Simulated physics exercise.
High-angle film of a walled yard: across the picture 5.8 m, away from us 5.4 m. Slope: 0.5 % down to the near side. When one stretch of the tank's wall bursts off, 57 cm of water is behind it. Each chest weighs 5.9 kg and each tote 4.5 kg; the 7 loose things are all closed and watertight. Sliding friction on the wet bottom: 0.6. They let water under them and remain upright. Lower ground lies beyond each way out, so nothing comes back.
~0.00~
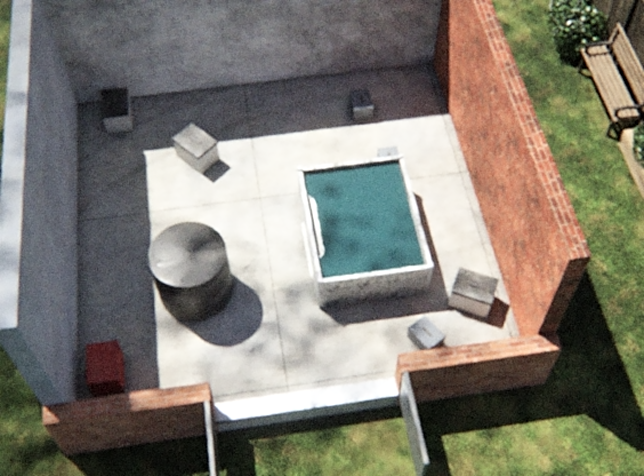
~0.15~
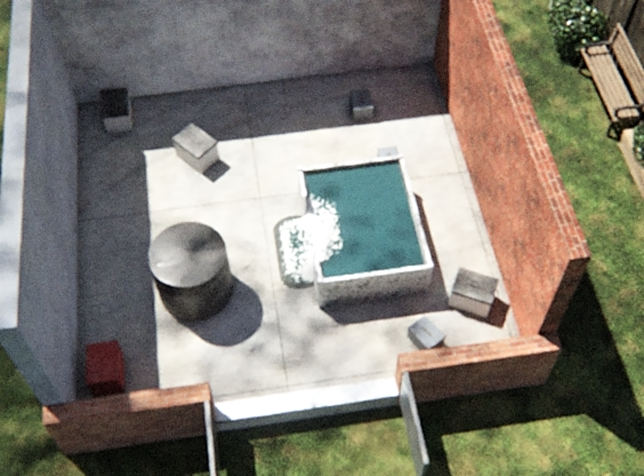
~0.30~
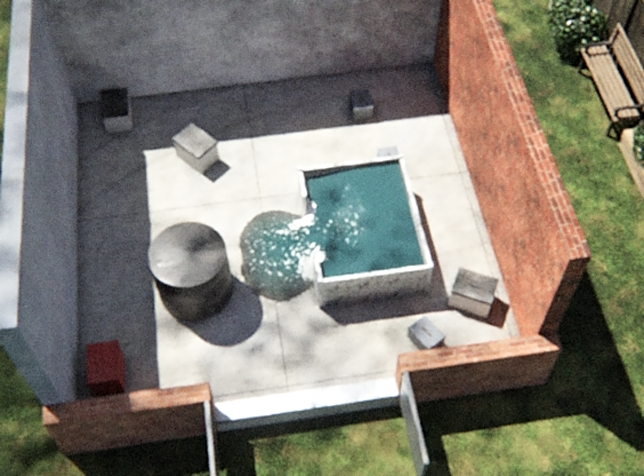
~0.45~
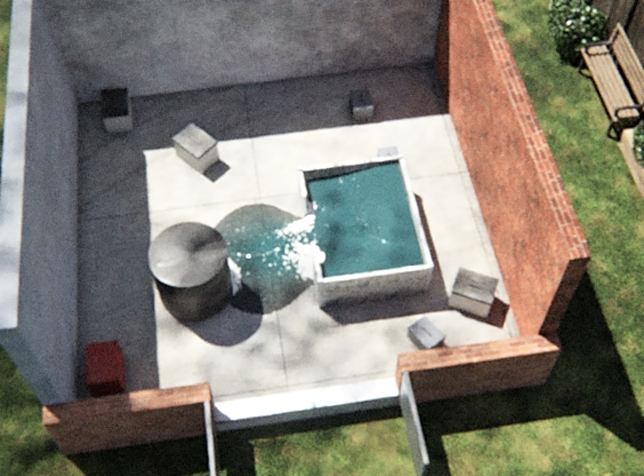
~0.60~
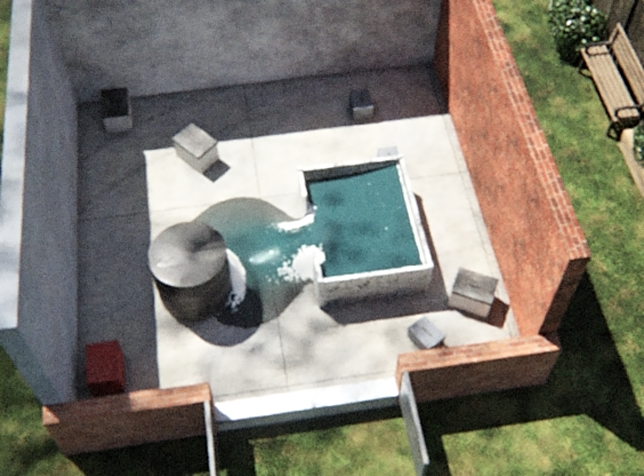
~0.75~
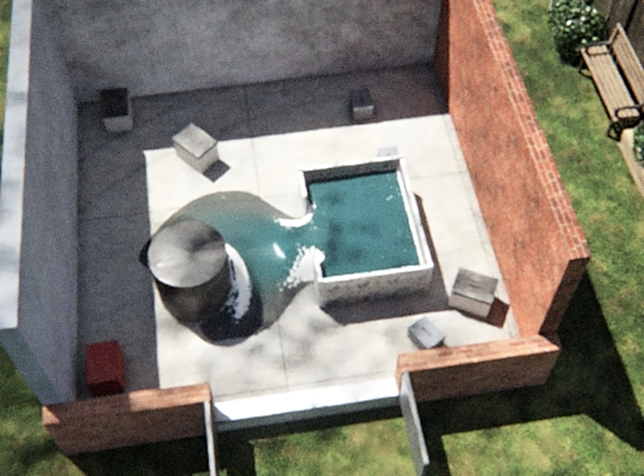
A walled yard holds a tank whose left side bursts, and water spreads left around a drum.
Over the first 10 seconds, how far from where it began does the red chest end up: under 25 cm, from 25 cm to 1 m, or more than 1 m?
It's going to be swept far off, I think.
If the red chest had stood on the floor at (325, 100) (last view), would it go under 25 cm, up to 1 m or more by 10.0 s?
Short answer: It drifts a great distance.
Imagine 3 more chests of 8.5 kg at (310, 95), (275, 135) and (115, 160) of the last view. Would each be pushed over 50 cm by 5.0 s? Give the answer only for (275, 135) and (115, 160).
Order kept: Falls short, exceeds it.
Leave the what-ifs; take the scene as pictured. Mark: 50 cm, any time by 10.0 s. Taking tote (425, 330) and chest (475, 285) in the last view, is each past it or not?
Within the limit, then within the limit.
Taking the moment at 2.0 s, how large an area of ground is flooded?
Wet area: Approx. 14 m2.
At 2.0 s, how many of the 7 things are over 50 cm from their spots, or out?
By my tally, 0.
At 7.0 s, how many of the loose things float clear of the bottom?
2.
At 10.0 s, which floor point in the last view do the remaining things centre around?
Averaged position, last view: Near pixel (408, 211).
After 2.0 s the red chest is near (102, 362), 0.0 m from its start, aground; 0 of 7 are out; 0 afloat.
After 4.5 s the red chest is near (131, 336), 0.5 m from its start, afloat; 0 of 7 are out; 3 afloat.
After 7.0 s the red chest is near (195, 371), 1.2 m from its start, afloat; 0 of 7 are out; 2 afloat.
After 10.0 s the red chest has gone out; 1 of 7 are out; 3 afloat.
